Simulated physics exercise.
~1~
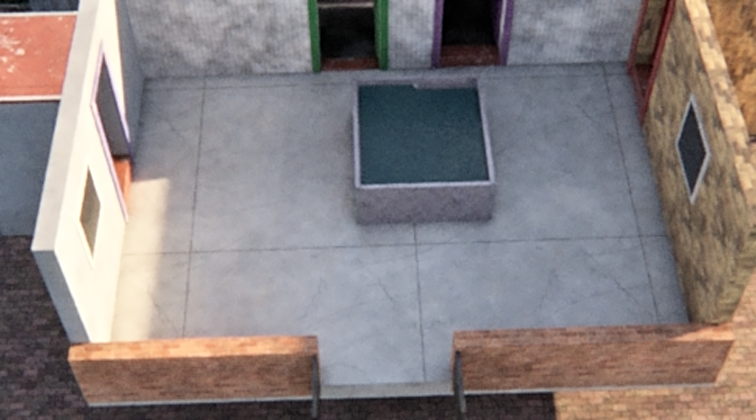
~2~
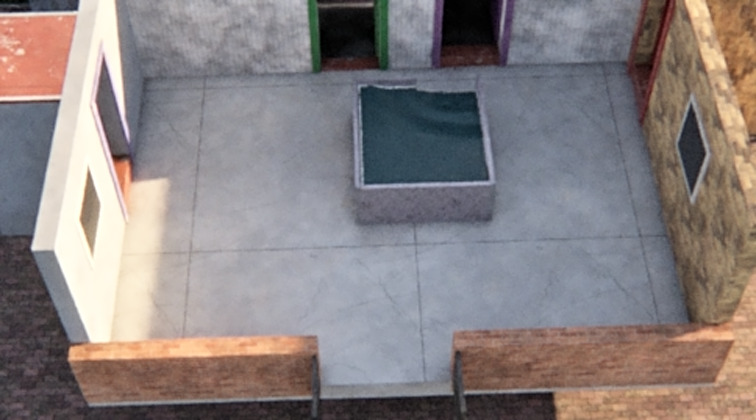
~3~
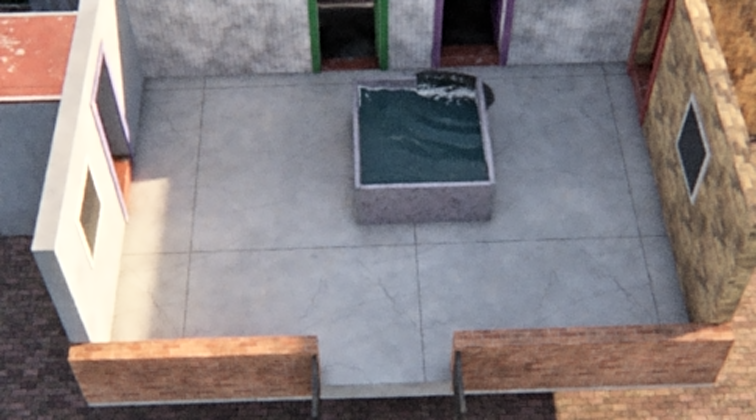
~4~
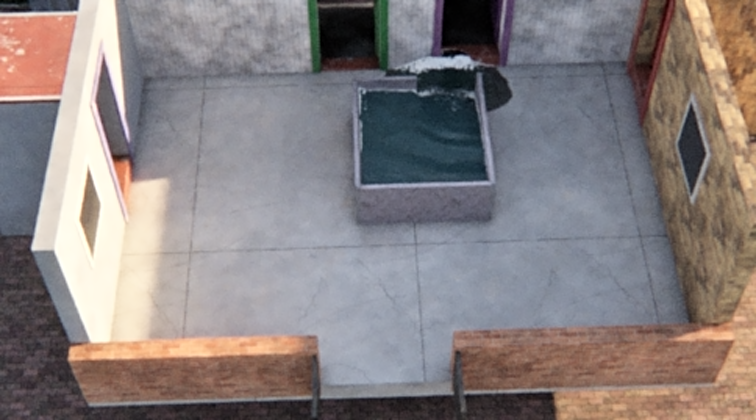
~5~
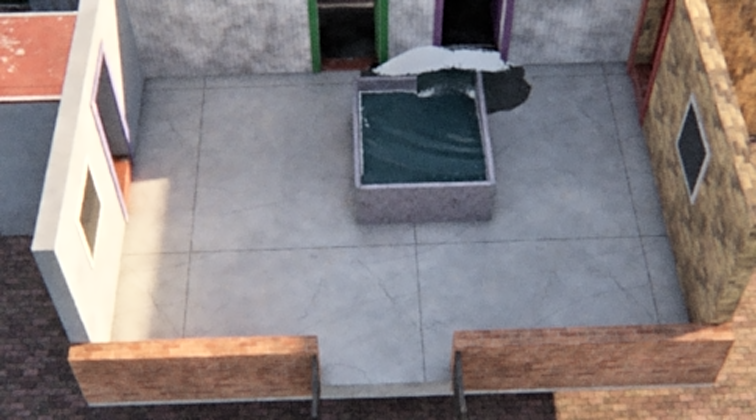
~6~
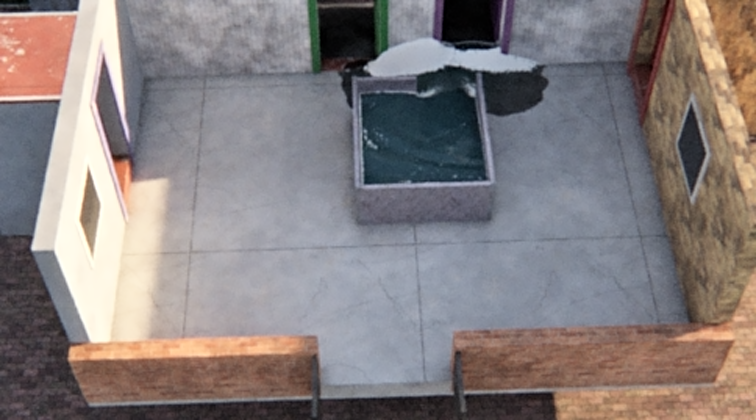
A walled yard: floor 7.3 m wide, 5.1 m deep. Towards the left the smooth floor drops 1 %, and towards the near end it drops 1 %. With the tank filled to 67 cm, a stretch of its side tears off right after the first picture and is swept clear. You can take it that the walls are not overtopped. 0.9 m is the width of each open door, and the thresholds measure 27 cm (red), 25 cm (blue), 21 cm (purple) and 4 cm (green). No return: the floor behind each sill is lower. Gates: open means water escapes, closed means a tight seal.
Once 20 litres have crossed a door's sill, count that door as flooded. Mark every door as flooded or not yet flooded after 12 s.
After that time, red door: Not yet flooded; blue door: Not yet flooded; purple door: Flooded; green door: Flooded.
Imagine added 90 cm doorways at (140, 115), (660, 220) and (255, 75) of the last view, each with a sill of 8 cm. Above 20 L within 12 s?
So, in the order given, it's beyond the mark, then shy of the mark, then shy of the mark.
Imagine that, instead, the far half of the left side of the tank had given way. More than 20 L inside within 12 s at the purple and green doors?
Checking each door against the limit: Purple does not exceed it, green does not exceed it.
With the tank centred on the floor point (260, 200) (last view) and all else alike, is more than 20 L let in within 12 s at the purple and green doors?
Well, purple ends up inside the mark and green ends up beyond the mark.
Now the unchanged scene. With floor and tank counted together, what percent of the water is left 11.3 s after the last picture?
Some 82 in a hundred.
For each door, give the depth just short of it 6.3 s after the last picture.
Centimetres: Red 10 / blue 7 / purple 12 / green 4.
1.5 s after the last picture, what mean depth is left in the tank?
Average depth: About 37 cm.
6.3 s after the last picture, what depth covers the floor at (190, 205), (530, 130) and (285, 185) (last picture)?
Depths in turn: Roughly 4, 1 and 1 centimetres.
Then, 0.7 s after the last picture water covers 15 % of the floor and is deepest (45 cm) near (443, 69); red door not reached, blue door not reached, purple door 42 cm at the sill, 80 L in, green door 9 cm at the sill, 7 L in.
Then, 1.5 s after the last picture water covers 30 % of the floor and is deepest (36 cm) near (455, 69); red door 21 cm at the sill, 0 L in, blue door not reached, purple door 33 cm at the sill, 159 L in, green door 8 cm at the sill, 15 L in.
Then, 2.8 s after the last picture water covers 45 % of the floor and is deepest (28 cm) near (443, 69); red door 16 cm at the sill, 0 L in, blue door 9 cm at the sill, 0 L in, purple door 25 cm at the sill, 195 L in, green door 7 cm at the sill, 25 L in.
Then, 6.3 s after the last picture water covers 80 % of the floor and is deepest (14 cm) near (444, 78); red door 10 cm at the sill, 0 L in, blue door 7 cm at the sill, 0 L in, purple door 12 cm at the sill, 204 L in, green door 4 cm at the sill, 34 L in.
Then, 11.3 s after the last picture water covers 95 % of the floor and is deepest (11 cm) near (107, 375); red door 4 cm at the sill, 0 L in, blue door 9 cm at the sill, 0 L in, purple door 5 cm at the sill, 204 L in, green door 2 cm at the sill, 35 L in.
